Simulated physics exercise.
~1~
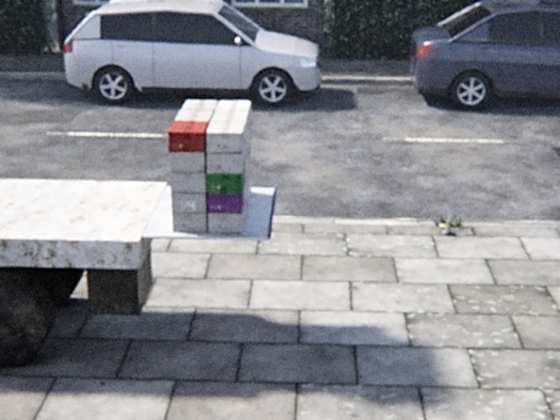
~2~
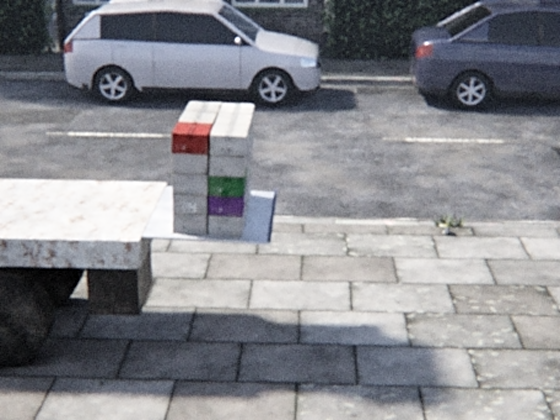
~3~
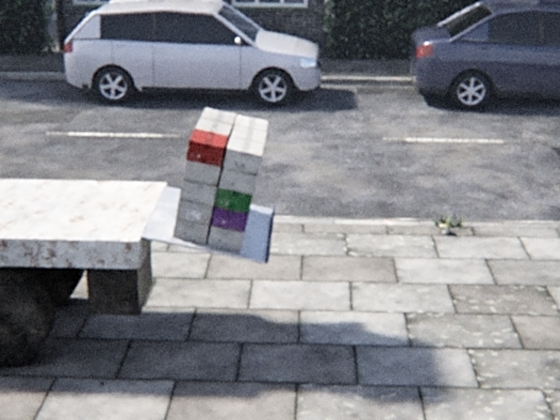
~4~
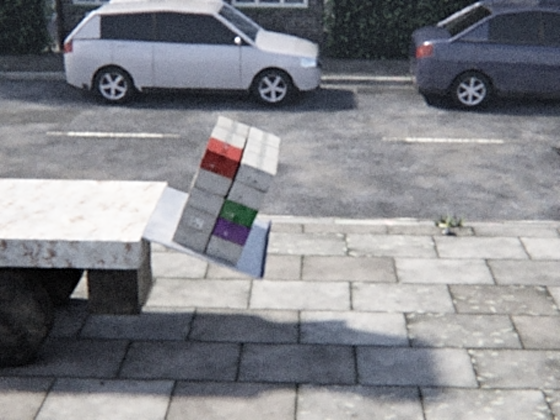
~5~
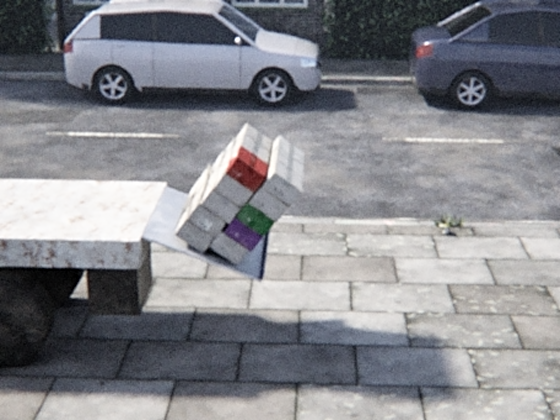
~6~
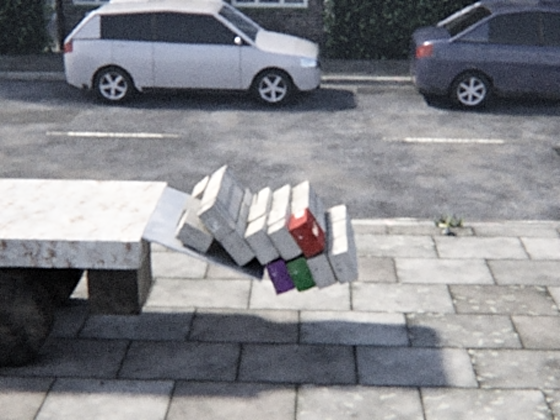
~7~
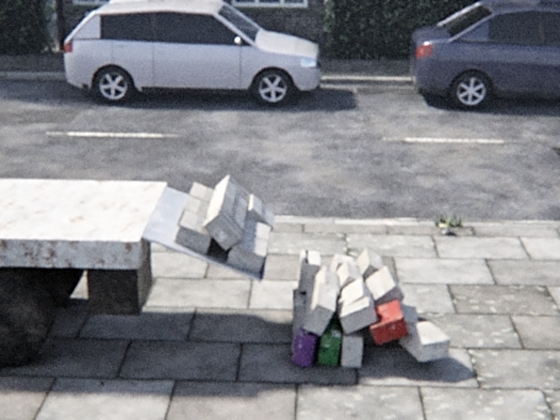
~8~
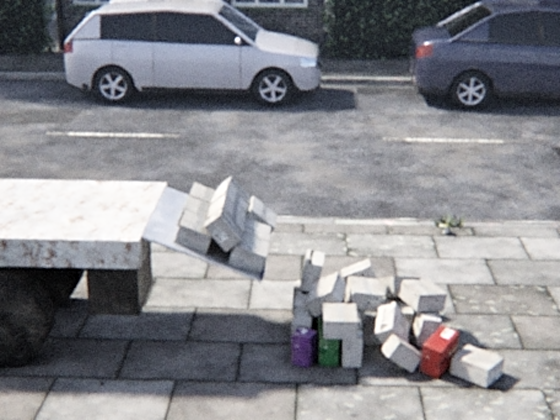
At first, a neat stack of pale parcels, with one red, one green and one purple among them, stands on a flap at the end of a flat-bed beside a road where two cars are parked. The flap's outer edge dips to the right, and the stack tilts with it. The flap stops, but the parcels keep leaning and topple outward. Many of them, including the coloured ones, drop over the edge and tumble onto the paving. They end scattered on the slabs, red farther right than purple and green, while several pale parcels remain heaped on the sloping flap.
